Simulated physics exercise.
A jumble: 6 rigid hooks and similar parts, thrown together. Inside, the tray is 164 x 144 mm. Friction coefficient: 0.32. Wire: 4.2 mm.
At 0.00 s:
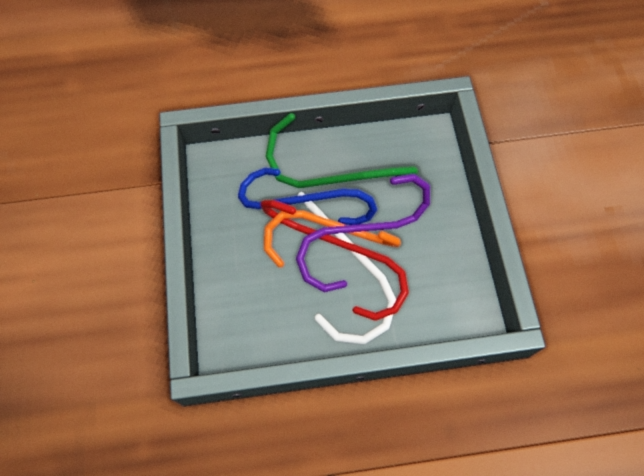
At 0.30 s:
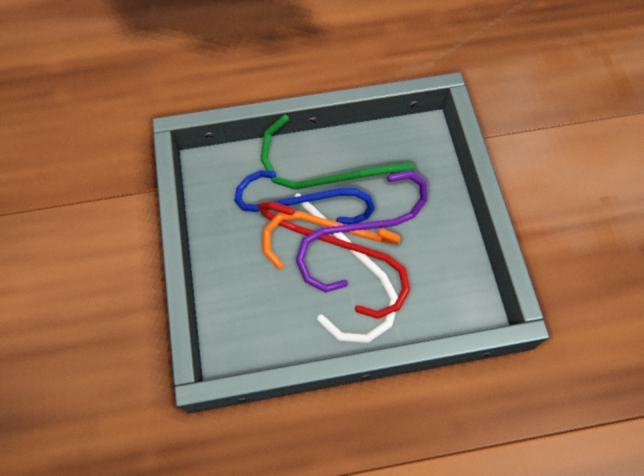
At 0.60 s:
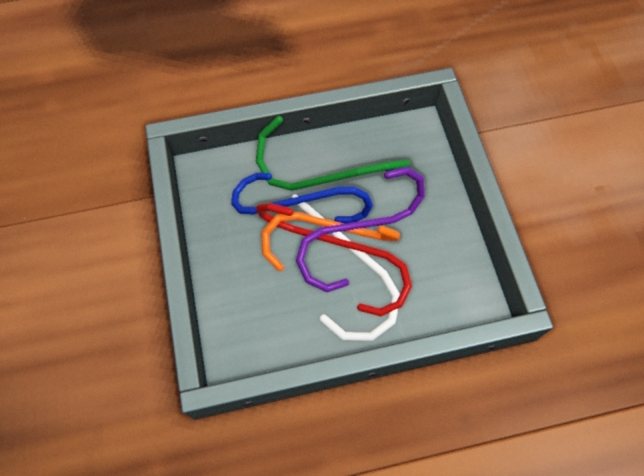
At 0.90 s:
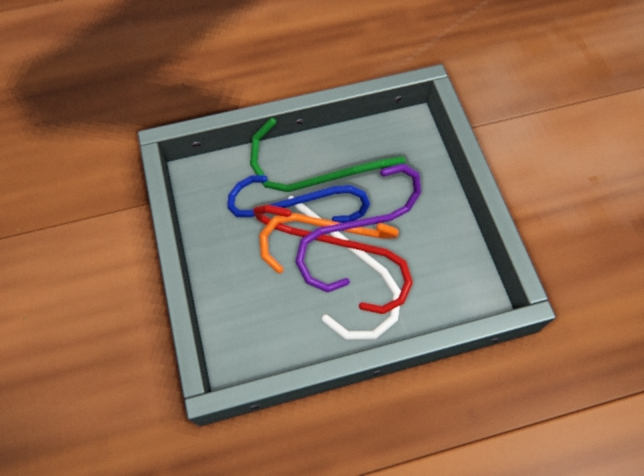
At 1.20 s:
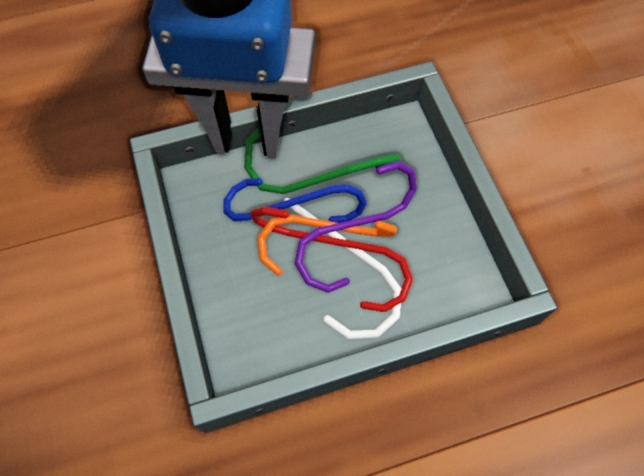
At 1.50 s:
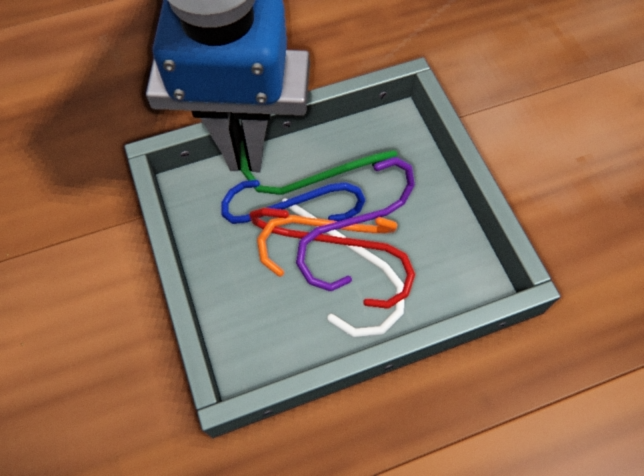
A square grey metal tray rests on a wooden plank surface, seen from above at an angle that slowly shifts and rotates. Inside, green, blue, orange, purple, red and white hooks lie tangled, green toward the back and white nearest the front. A shadow spreads at upper left, then a blue gripper with dark fingers descends and closes on the green hook's upper end.
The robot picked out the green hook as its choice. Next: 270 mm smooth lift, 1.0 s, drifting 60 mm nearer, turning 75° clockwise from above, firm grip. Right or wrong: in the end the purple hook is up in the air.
Wrong.
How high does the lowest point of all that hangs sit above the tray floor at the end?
Gap: Approx. 270 mm.
After 1.80 s, lowest point more than 20 mm over the tray floor, green hook 58 mm.
After 2.05 s, lowest point more than 20 mm over the tray floor, green hook 158 mm.
After 2.50 s, lowest point more than 20 mm over the tray floor, green hook 272 mm.
At rest, hanging green hook 272 mm; the other 5 are down.
